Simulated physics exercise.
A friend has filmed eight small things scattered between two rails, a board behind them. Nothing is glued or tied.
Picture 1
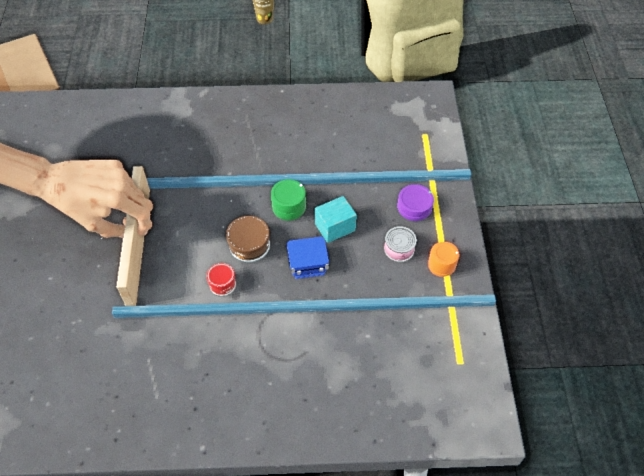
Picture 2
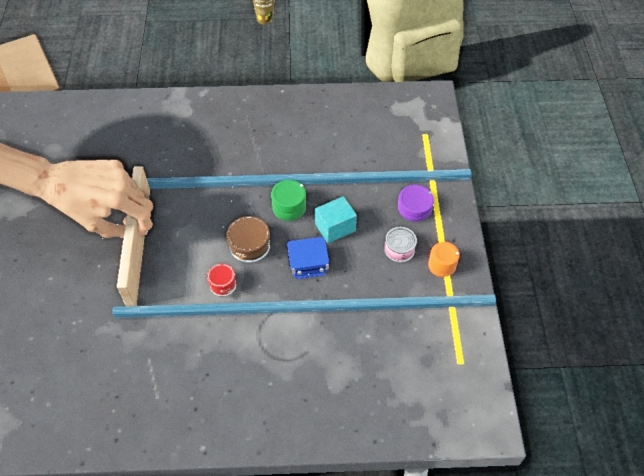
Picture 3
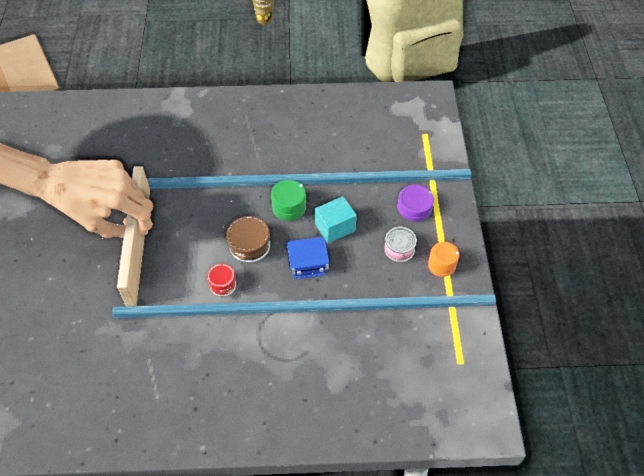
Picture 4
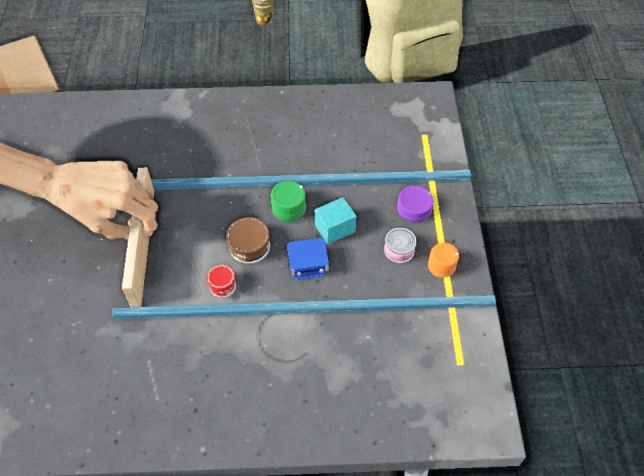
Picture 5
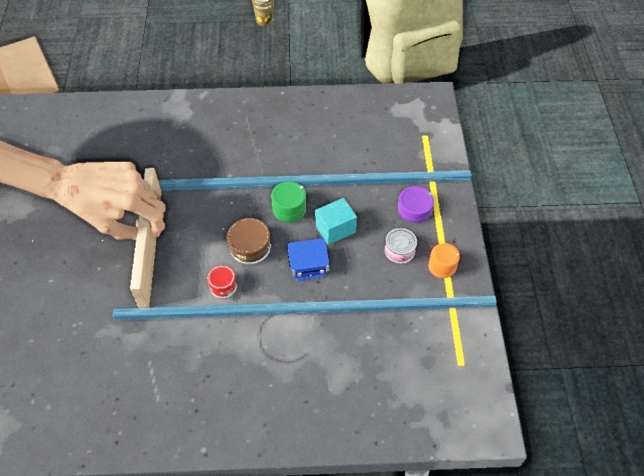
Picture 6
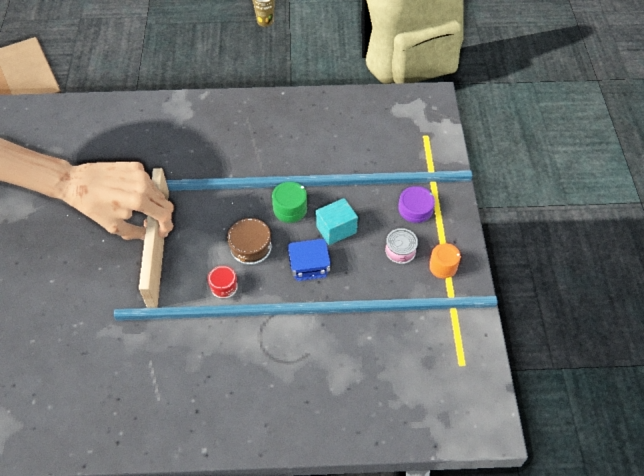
A hand held a wooden board upright behind eight small colourful things scattered between two blue rails, then slid it slightly to the right, while the things stayed where they were near it.
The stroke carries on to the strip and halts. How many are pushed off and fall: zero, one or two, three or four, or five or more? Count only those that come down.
The number that fall off is three or four.
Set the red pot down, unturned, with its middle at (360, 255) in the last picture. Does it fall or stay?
The red pot survives.
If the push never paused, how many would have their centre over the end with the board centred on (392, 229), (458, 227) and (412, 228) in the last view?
It would be 0, 5 and 0.
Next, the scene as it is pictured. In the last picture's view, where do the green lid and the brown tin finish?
Near (453, 189) and (463, 231).
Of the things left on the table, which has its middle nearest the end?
The turquoise block ends nearest.
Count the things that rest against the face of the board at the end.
That makes 3.
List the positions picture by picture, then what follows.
Orange lid (443, 259); purple lid (416, 203); pink pot (400, 245); board (135, 235); tape (441, 237), in the first frame.
Purple lid (416, 203); turquoise block (336, 220), in the second frame.
Pink pot (400, 245); board (135, 235), in the third frame.
Orange lid (443, 260); red pot (222, 281), in the fourth frame.
Purple lid (416, 204); brown tin (249, 241), in the fifth frame.
Orange lid (445, 261); purple lid (417, 205); pink pot (401, 246); board (155, 237); tape (442, 239), in the sixth frame.
Early on, none off yet; orange lid at rest near (445, 261); purple lid at rest near (417, 205); pink pot at rest near (401, 246).
A while later, none off yet; orange lid at rest near (445, 261); purple lid travelled a little near (432, 202); pink pot moving near (411, 247).
Finally, the number that fall off is three or four; lost, pink pot, purple lid and orange lid.
